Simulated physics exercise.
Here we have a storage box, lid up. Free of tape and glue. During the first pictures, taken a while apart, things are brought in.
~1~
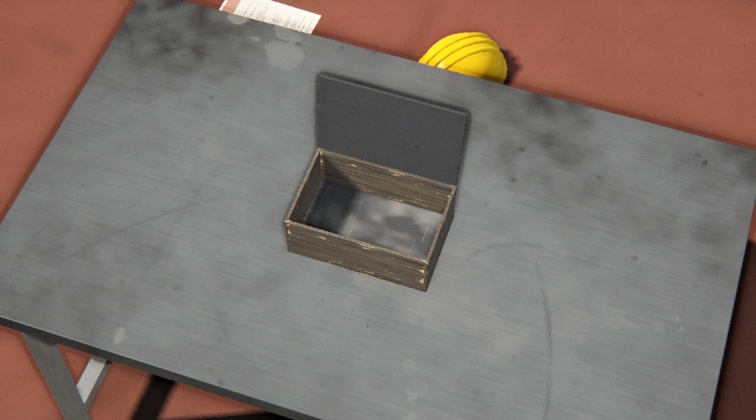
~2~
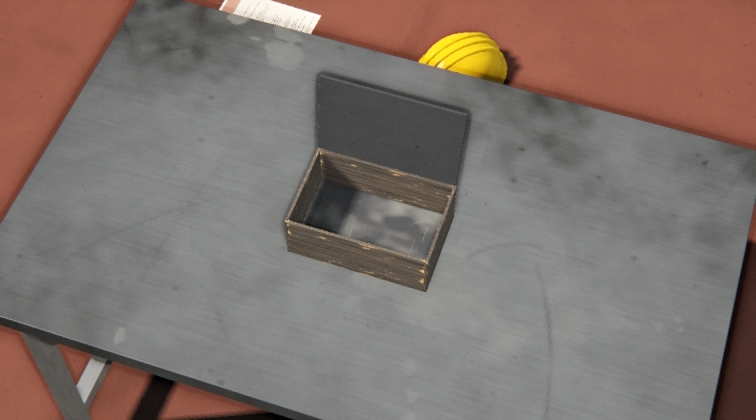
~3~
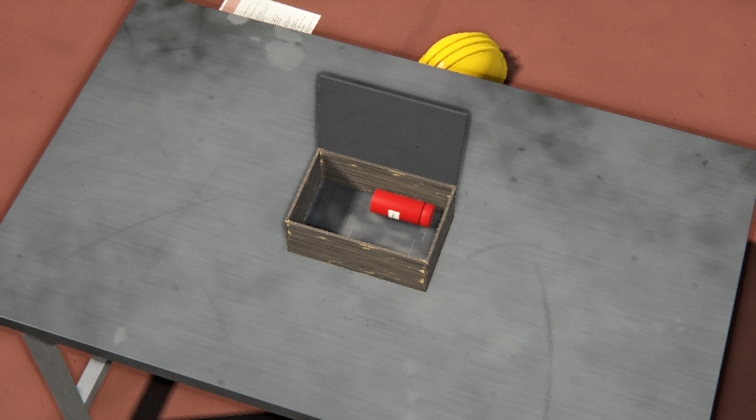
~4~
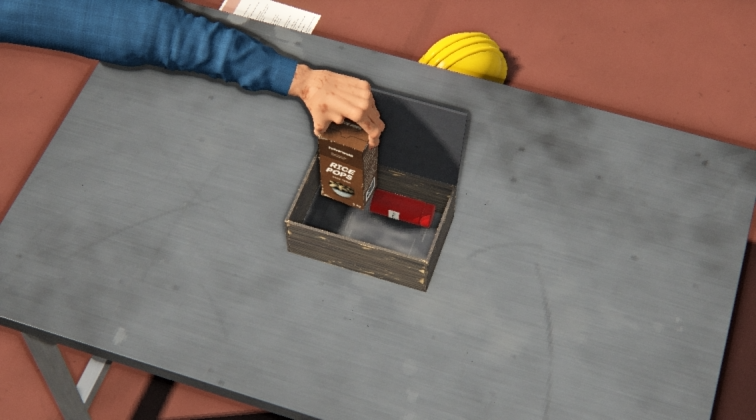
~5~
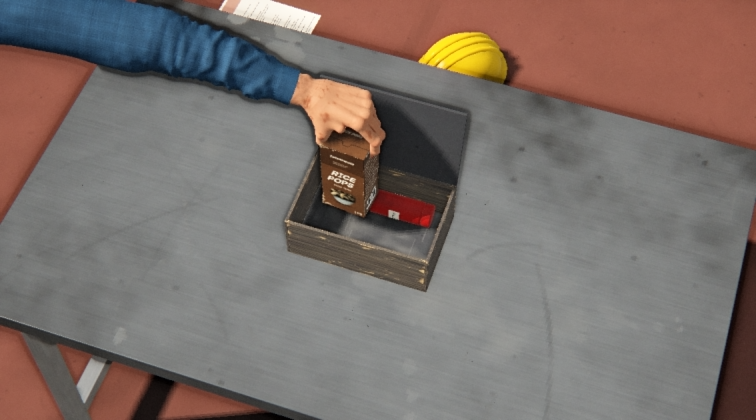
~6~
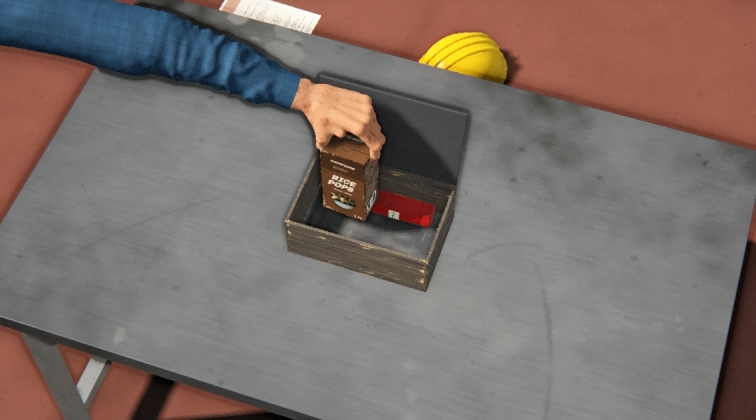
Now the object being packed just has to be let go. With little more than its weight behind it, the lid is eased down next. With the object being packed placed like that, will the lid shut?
No.
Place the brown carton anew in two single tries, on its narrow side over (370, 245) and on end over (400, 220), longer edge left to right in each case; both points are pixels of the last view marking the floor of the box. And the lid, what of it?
First, the lid does shut; second, the lid won't shut.
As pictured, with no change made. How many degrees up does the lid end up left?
It stays some 25° above the rim.
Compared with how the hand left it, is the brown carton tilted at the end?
Observation: The brown carton tilts over.
Then, 0.70 s later than the last frame, brown carton tilted by 45° near (341, 212).
Then, 1.60 s later than the last frame, lid 60° above the rim; brown carton tilted by 45° near (346, 213).
Then, 2.70 s later than the last frame, lid 27° above the rim; brown carton tilted by 45° near (346, 213).
When it is over, lid 27° above the rim; lying over in the box, brown carton; red shaker as before. End places, in pixels of the last picture, brown carton near (345, 213).
